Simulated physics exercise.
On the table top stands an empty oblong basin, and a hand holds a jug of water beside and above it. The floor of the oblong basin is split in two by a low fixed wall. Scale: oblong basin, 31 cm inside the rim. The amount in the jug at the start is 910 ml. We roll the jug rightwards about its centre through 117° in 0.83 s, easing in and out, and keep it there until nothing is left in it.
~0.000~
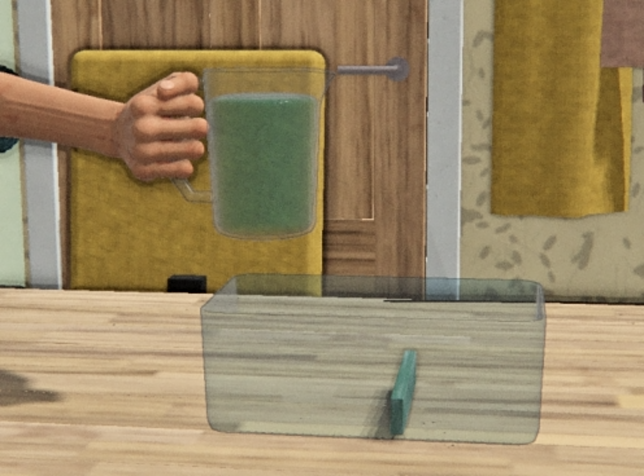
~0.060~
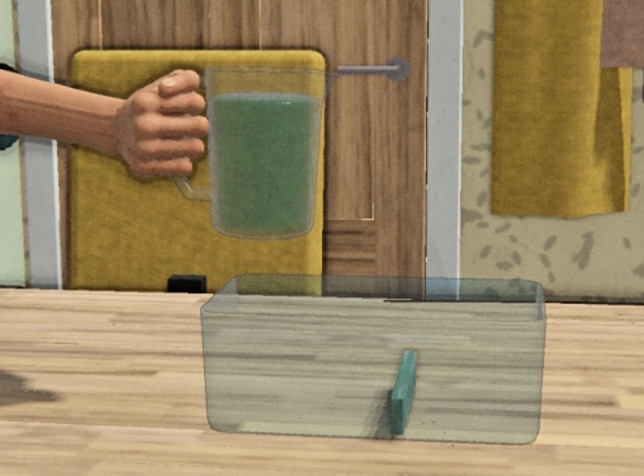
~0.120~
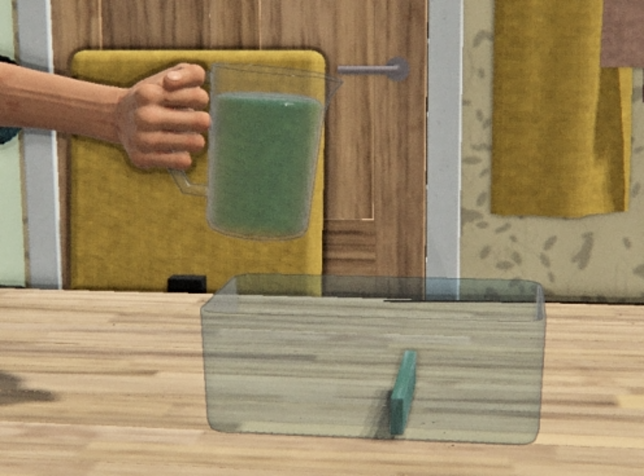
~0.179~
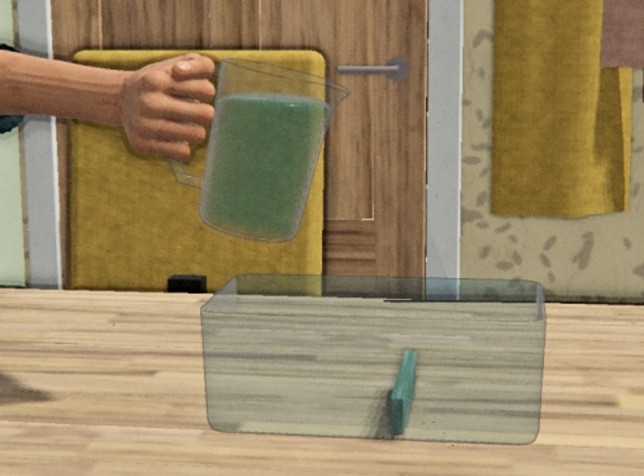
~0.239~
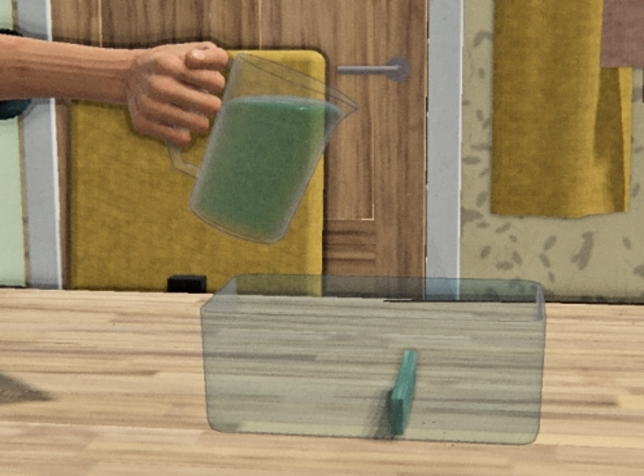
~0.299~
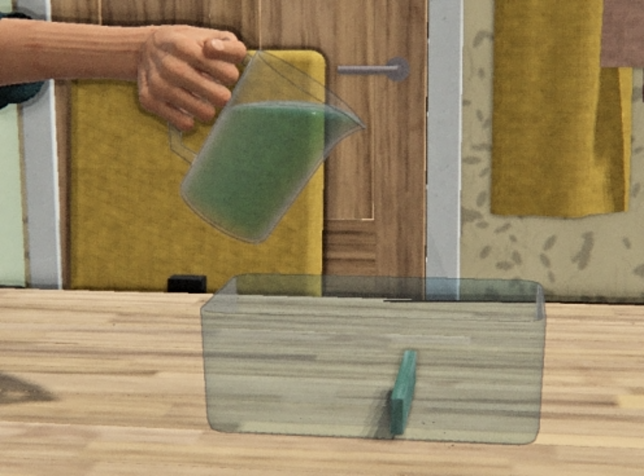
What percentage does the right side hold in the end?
About 54 per cent.
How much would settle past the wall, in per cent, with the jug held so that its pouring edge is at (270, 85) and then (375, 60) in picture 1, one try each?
10 and 70 %.
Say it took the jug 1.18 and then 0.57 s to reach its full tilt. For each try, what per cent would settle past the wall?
First 60, then 45 per cent.
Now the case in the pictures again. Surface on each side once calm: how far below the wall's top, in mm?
Roughly 20 mm on the left side and roughly 10 mm on the right.
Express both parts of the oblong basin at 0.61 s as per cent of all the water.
Near 0 on the left, 16 on the right.
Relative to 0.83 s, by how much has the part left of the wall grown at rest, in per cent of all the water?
18 %.
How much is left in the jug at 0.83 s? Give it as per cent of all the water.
About 12 per cent.
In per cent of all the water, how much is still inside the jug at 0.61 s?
About 64 per cent.
By 0.61 s the tilt is 98° and 63 per cent is still to pour, 0 is left of the wall and 16 right of it.
By 0.83 s the tilt is 117° and 12 per cent is still to pour, 26 is left of the wall and 50 right of it.
By 1.07 s the tilt is 117° and 0 per cent is still to pour, 42 is left of the wall and 55 right of it.
By 1.33 s the tilt is 117° and 0 per cent is still to pour, 43 is left of the wall and 55 right of it.
At rest 44 per cent lies left of the wall, 54 right of it and 2 outside.
